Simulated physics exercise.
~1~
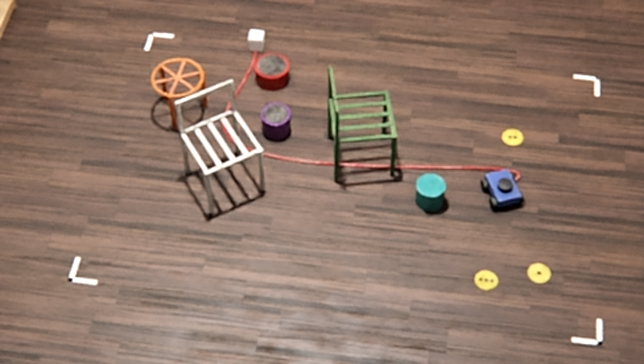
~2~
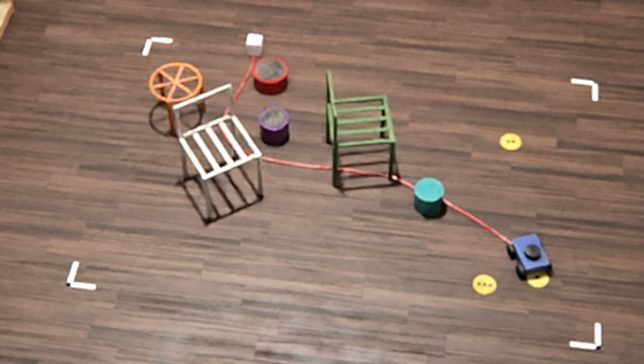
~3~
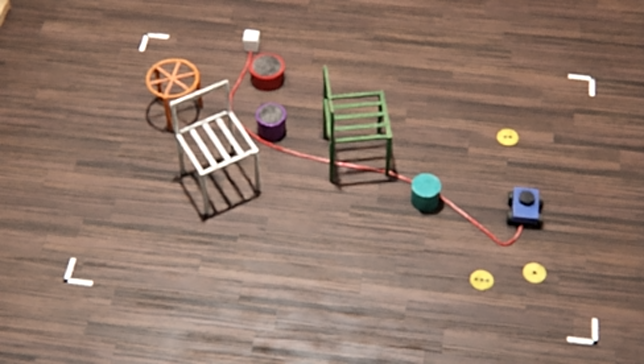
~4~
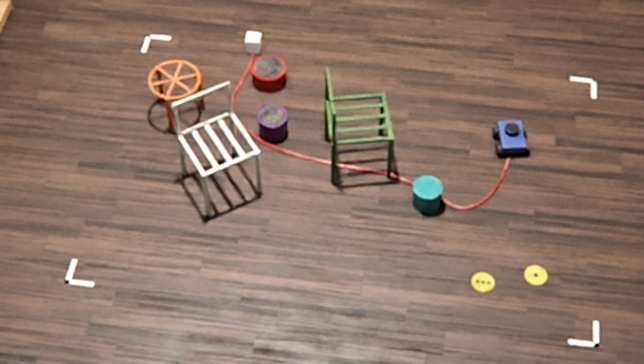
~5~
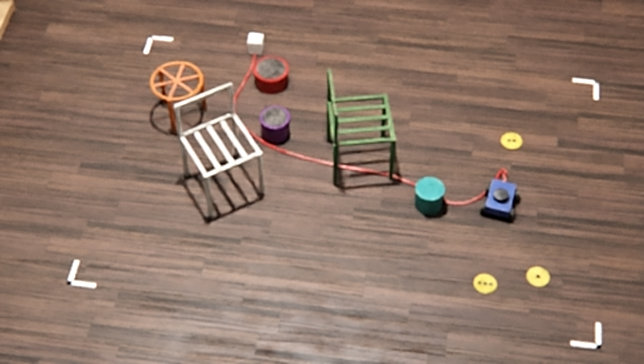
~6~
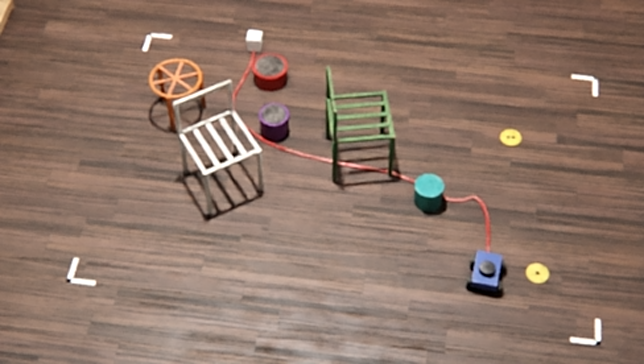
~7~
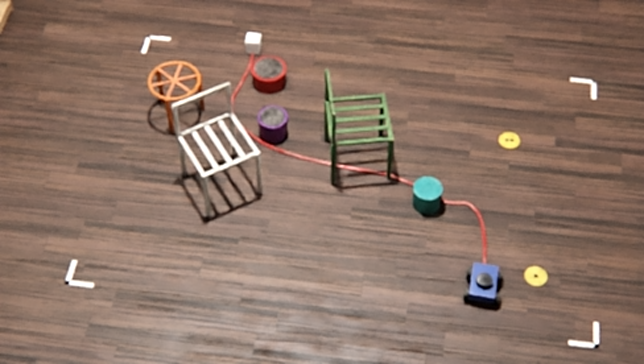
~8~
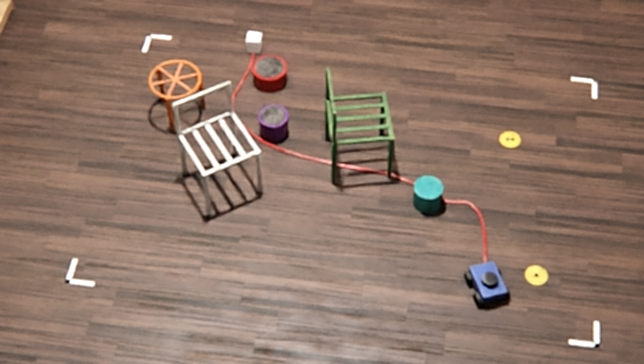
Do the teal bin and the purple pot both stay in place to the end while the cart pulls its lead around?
Yes, the purple pot stays put and the teal bin hardly stirs, so both end standing essentially where they began.
On a dark wooden floor, a small blue cart trailing a red lead past chairs, pots and a teal bin drives down to one yellow mark, up to another, then down to a third, where it stops with the bin and purple pot still standing in place.
